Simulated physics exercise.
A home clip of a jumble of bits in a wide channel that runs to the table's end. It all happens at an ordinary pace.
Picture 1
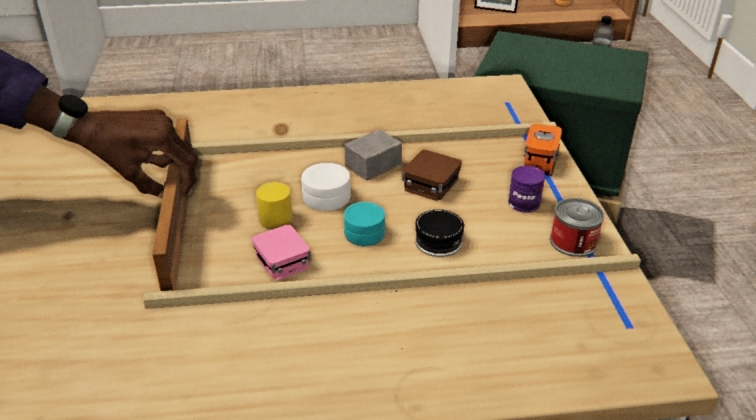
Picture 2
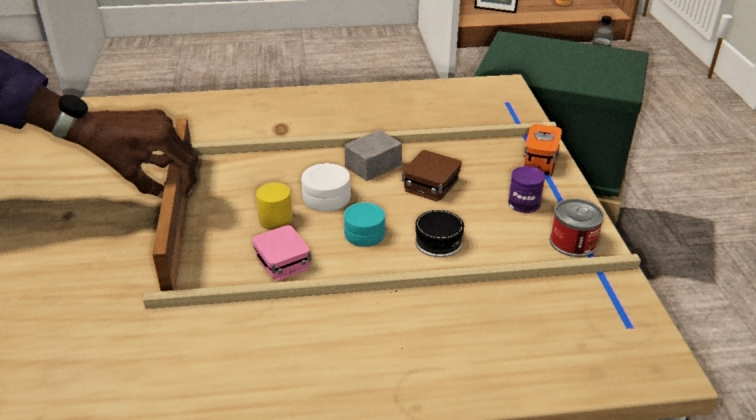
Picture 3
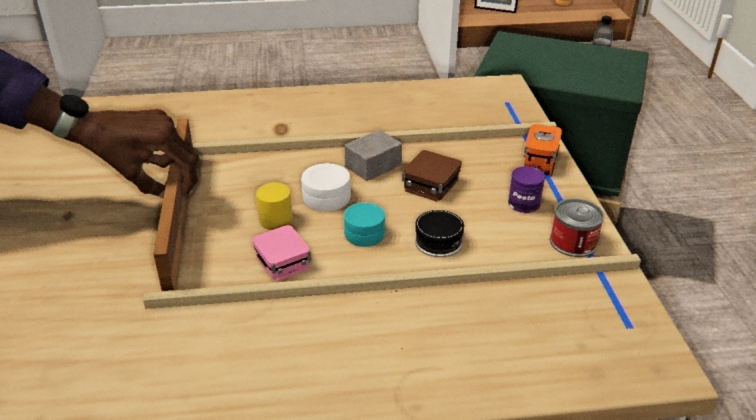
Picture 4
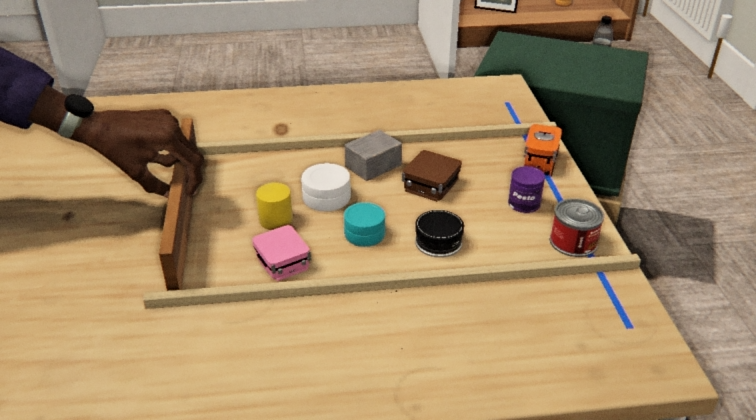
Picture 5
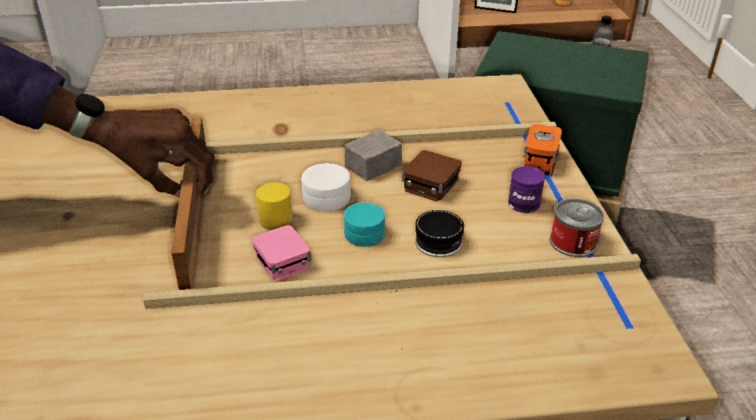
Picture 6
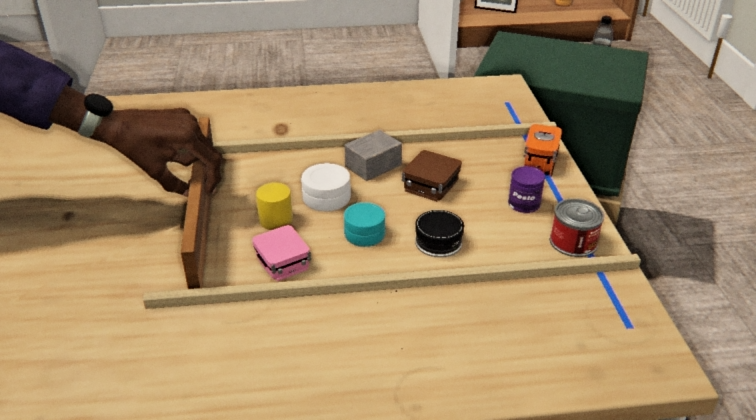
Hand sliding a wooden board slightly rightward along a tabletop channel, while the colourful tubs, cases and tins ahead stay still.
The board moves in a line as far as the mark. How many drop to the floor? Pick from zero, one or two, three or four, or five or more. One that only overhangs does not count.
Outcome: The number that fall off is five or more.
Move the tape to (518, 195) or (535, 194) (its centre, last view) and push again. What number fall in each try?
In that order 2 and 3.
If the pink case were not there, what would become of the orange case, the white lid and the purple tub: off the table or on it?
The orange case is lost; the white lid is kept; the purple tub goes over.
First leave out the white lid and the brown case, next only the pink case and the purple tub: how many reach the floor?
The counts: 4 and 3.
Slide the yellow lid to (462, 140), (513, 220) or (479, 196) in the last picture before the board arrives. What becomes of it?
In that order, it survives; tumbles off; is lost.
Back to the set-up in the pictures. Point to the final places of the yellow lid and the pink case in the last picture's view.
The yellow lid stops around (578, 187); the pink case around (608, 240).
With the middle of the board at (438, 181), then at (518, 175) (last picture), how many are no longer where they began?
First 7, then 10.
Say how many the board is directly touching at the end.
The number is 5.
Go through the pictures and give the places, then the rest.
Orange case (542, 149); red pot (577, 227); purple tub (526, 189); board (176, 198); tape (556, 192), in the first picture.
Red pot (577, 227); board (176, 198), in the second picture.
Purple tub (526, 190); turquoise lid (365, 225), in the third picture.
Orange case (542, 149); brown case (432, 177), in the fourth picture.
Red pot (577, 227); white lid (326, 187), in the fifth picture.
Orange case (542, 149); red pot (577, 227); purple tub (526, 190); board (200, 196); tape (556, 192), in the sixth picture.
Soon after, none off yet; orange case at rest near (542, 149); red pot at rest near (577, 227); purple tub at rest near (526, 190).
In the end, the number that fall off is five or more; gone, black tin, brown case, purple tub, red pot and orange case.
